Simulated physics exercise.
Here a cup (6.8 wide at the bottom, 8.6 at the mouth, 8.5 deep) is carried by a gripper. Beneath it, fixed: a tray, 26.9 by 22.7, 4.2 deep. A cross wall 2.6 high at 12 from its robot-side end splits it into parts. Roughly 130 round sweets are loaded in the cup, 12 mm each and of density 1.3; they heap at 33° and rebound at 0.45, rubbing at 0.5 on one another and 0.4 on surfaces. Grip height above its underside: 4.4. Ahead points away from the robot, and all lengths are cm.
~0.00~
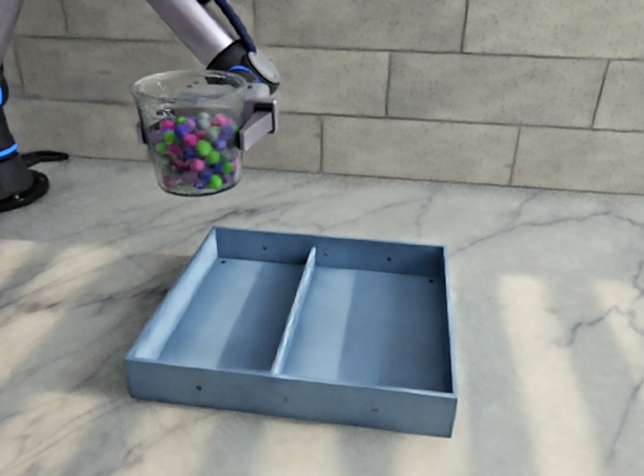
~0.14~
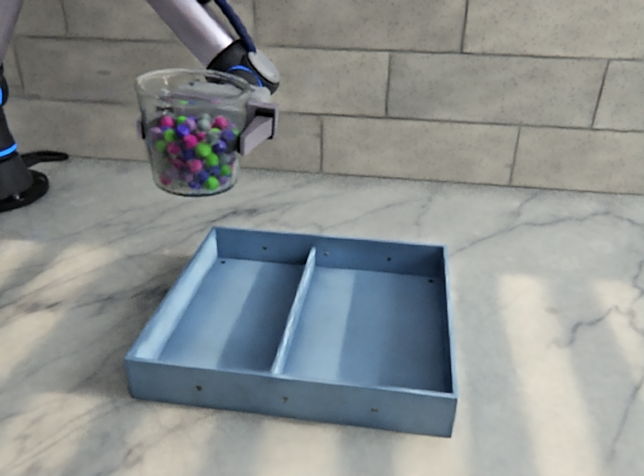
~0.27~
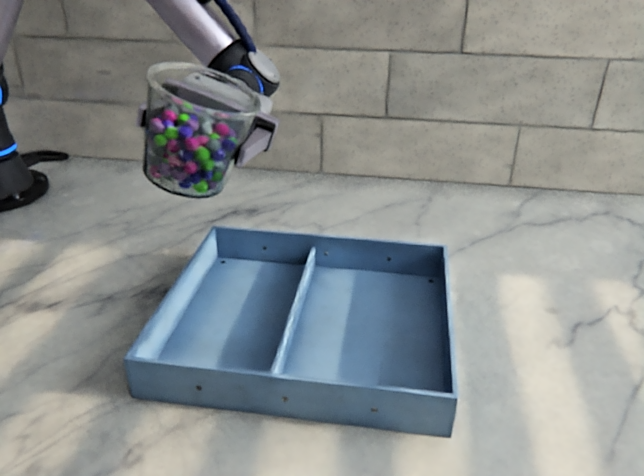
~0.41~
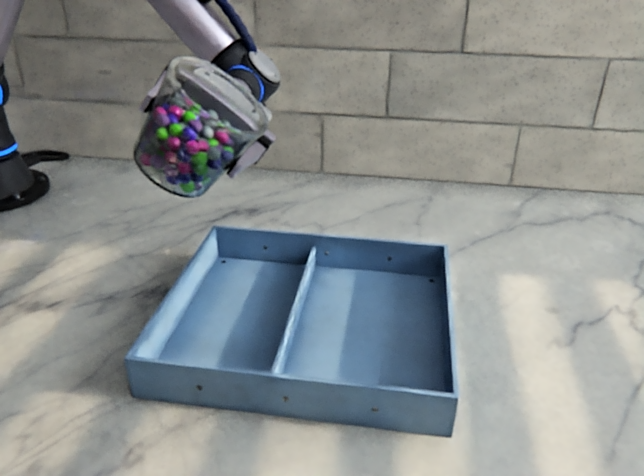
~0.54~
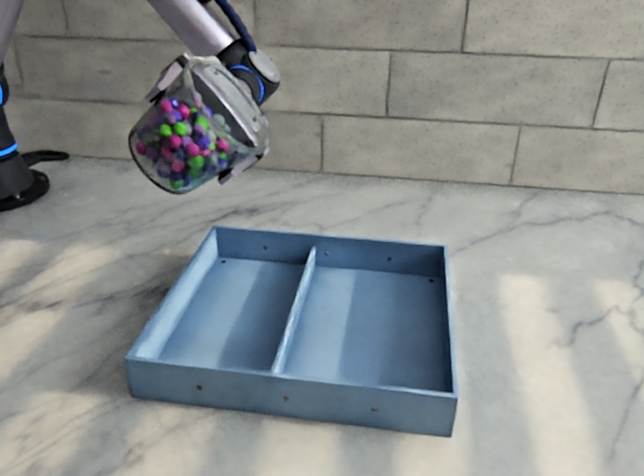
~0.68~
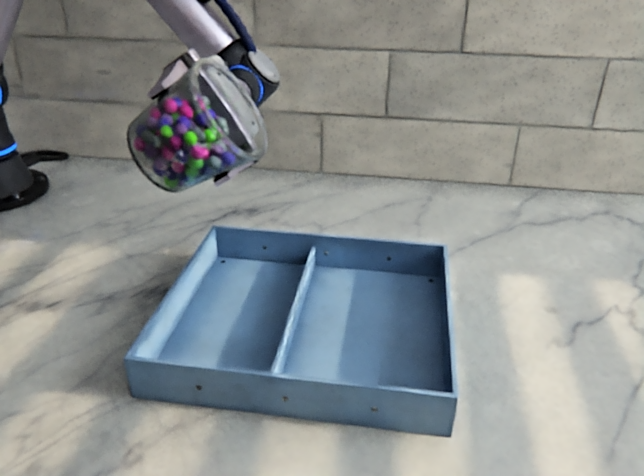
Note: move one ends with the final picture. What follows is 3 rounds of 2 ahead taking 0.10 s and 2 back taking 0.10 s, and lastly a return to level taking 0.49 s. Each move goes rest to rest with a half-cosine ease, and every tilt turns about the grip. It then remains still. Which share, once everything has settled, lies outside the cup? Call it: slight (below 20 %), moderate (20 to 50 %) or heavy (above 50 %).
Slight.
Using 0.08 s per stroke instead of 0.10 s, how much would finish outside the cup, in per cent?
About 10 per cent in that case.
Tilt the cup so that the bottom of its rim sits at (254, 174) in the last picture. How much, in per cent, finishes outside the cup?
It comes out near 55 percent.
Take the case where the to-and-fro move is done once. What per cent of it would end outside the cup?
Approx. 0 per cent.
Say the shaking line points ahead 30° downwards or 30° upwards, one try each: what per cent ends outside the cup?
About 0 and 5 per cent.
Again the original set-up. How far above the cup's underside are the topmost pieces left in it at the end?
I'd put it at close to 8.0 centimetres.
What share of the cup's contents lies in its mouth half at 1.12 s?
Mouth half: Close to 35 per cent.
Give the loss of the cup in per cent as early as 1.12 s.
About 0 per cent so far.
By 1.12 s, tilted 57° forward, highest piece 22 above the table; 129 in the cup, 2 in flight or on a rim.
By 1.55 s, tilted 24° forward, highest piece 23 above the table; 128 in the cup, 2 in the far-side part, 1 in the robot-side part.
By 1.97 s, level, highest piece 24 above the table; 128 in the cup, 2 in the far-side part, 1 in the robot-side part.
By 3.02 s, level, highest piece 24 above the table; 128 in the cup, 2 in the far-side part, 1 in the robot-side part.
Final count, 128 in the cup, 2 in the far-side part, 1 in the robot-side part. That is 2 % outside the cup.
